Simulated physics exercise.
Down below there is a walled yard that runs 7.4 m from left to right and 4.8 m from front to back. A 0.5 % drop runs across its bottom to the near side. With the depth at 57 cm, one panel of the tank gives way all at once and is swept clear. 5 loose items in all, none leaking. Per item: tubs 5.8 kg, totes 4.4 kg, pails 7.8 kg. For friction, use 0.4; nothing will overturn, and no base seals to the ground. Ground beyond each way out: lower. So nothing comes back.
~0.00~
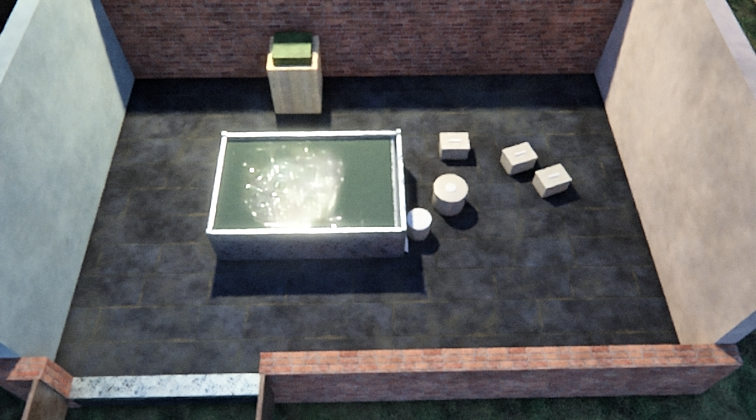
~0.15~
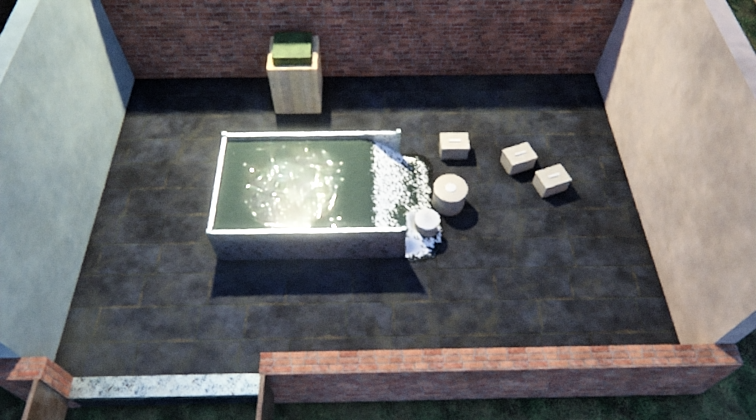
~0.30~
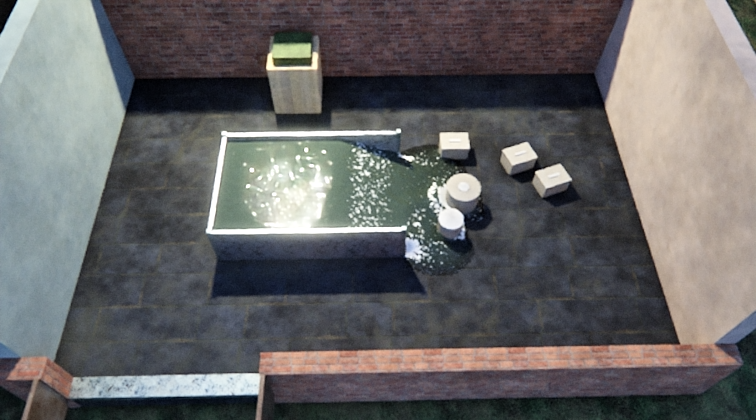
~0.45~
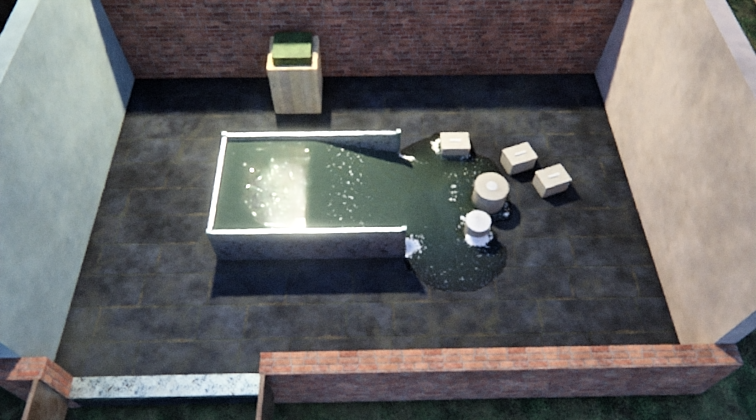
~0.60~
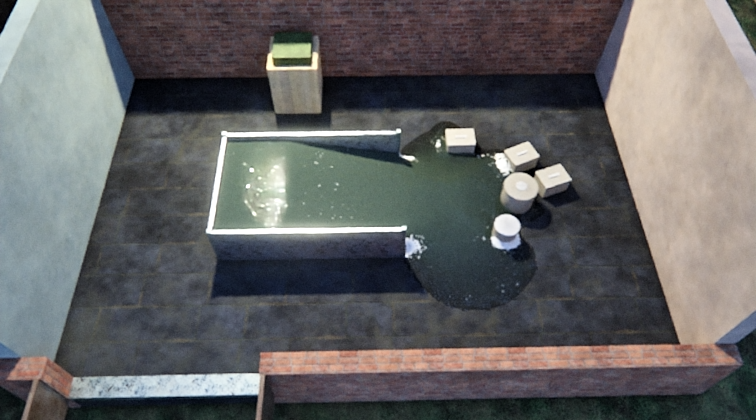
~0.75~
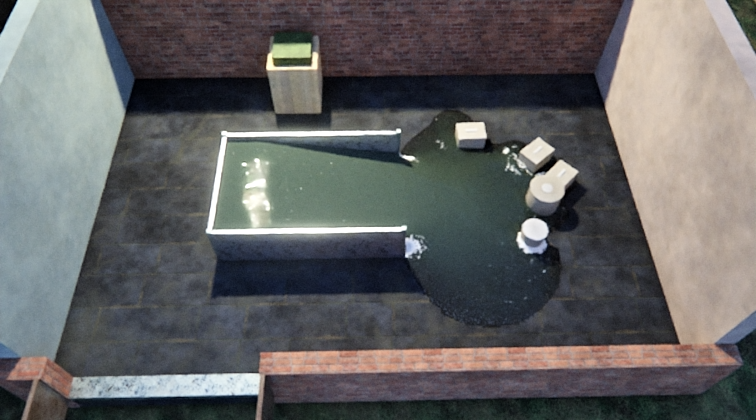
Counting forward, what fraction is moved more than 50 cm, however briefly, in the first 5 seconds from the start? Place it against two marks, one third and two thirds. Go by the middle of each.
The tally will land in the highest bracket.
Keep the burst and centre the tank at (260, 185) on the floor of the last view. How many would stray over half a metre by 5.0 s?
Then 5.
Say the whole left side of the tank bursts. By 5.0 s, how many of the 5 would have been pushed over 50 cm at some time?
Then the count would be 0.
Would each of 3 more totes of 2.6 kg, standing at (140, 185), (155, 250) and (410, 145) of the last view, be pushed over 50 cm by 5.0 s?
Result, one by one: Not exceeded, not exceeded and not exceeded.
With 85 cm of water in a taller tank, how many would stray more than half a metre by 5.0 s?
Under that setup the answer is 5.
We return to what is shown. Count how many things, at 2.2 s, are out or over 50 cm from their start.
5.
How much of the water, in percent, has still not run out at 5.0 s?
100 % or so.
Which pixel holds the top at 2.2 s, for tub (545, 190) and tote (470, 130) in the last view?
I'd say close to (637, 219) and close to (580, 68).
After 1.1 s 5 of 5 are over 50 cm from their spots; 0 afloat.
After 2.2 s 5 of 5 are over 50 cm from their spots; 5 afloat.
After 3.5 s 5 of 5 are over 50 cm from their spots; 5 afloat.
After 5.0 s 5 of 5 are over 50 cm from their spots, and 5 have been at some point; 5 afloat.
